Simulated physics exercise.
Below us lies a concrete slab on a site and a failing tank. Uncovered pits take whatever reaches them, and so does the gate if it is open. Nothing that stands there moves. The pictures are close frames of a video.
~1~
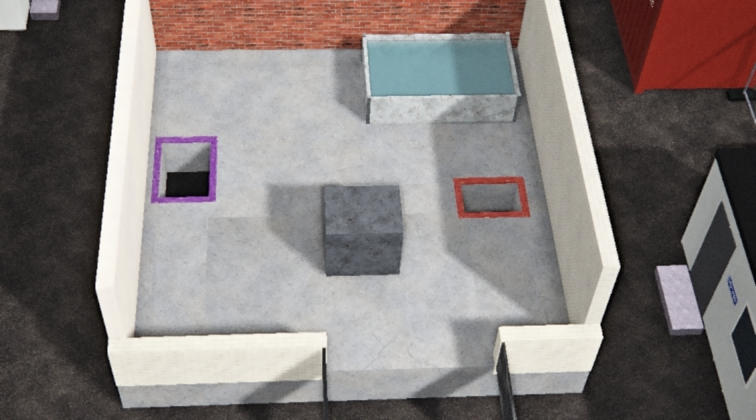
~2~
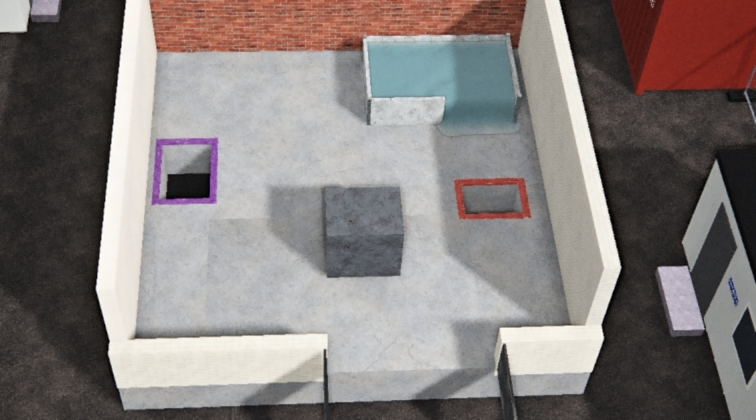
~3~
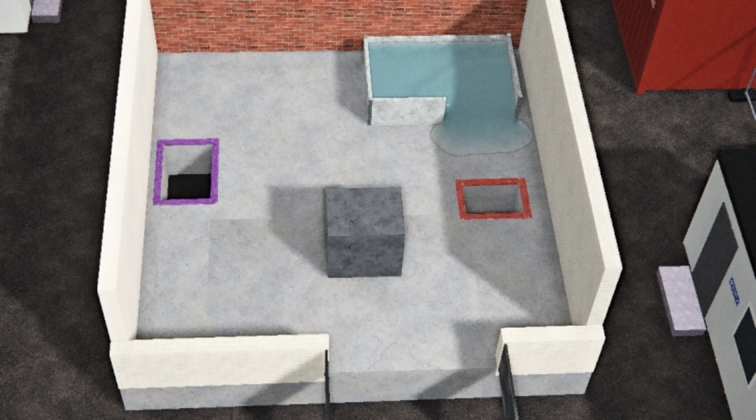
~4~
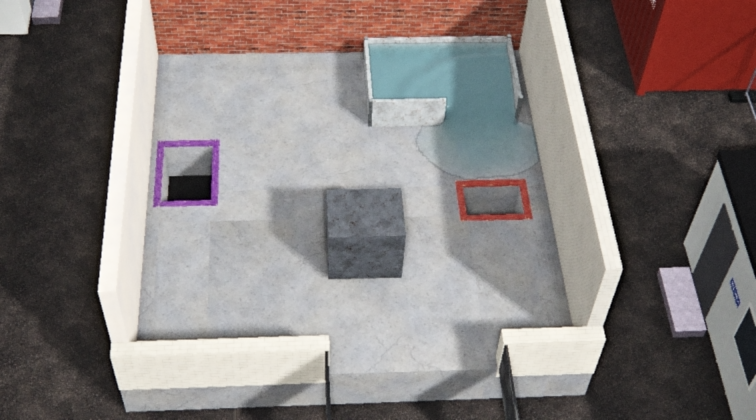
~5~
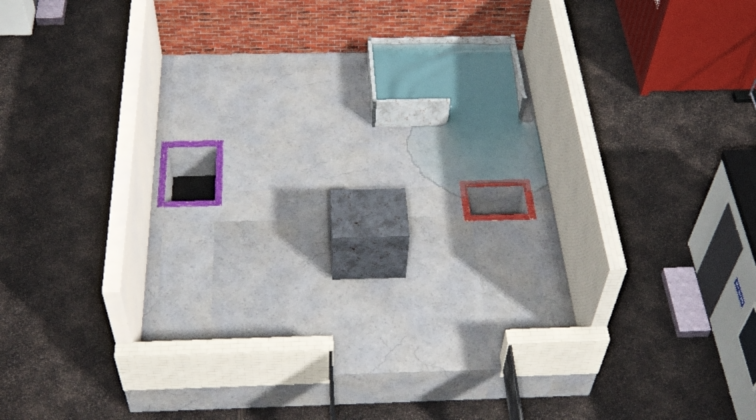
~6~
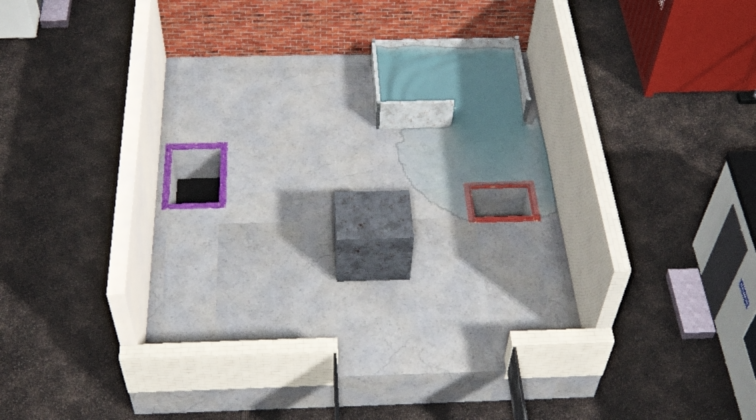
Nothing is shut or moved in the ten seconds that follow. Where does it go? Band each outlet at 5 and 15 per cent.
In the end: The gate takes between 5 and 15 %; the purple pit takes under 5 %; the red pit takes over 15 %.
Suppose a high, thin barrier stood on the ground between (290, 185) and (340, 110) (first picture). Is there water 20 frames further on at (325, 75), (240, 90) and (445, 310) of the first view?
In that order: Clear, free of water, under water.
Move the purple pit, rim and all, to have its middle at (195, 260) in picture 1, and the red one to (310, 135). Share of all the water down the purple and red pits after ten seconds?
In per cent: Purple 4, red 0.
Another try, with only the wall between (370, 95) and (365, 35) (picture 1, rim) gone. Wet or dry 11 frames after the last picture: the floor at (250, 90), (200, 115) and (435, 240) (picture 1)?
In that order: Under water, flooded, dry.
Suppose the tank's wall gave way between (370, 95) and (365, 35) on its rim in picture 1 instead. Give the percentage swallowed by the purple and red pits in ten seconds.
Roughly, in per cent: Purple 50, red 0.
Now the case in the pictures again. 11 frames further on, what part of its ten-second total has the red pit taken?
About 35 per cent.
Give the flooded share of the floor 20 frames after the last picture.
Close to 30 %.
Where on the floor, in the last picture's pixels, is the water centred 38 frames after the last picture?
Around (462, 166).
A moment on, water covers 15 % of the floor; the gate 0 %, the purple pit 0 %, the red pit 10 %.
Next, water covers 25 % of the floor; the gate 0 %, the purple pit 0 %, the red pit 20 %.
Then, water covers 30 % of the floor; the gate 2 %, the purple pit 0 %, the red pit 33 %.
Later, water covers 30 % of the floor; the gate 8 %, the purple pit 0 %, the red pit 45 %.
In the end, water covers 35 % of the floor; the gate 12 %, the purple pit 0 %, the red pit 55 %.
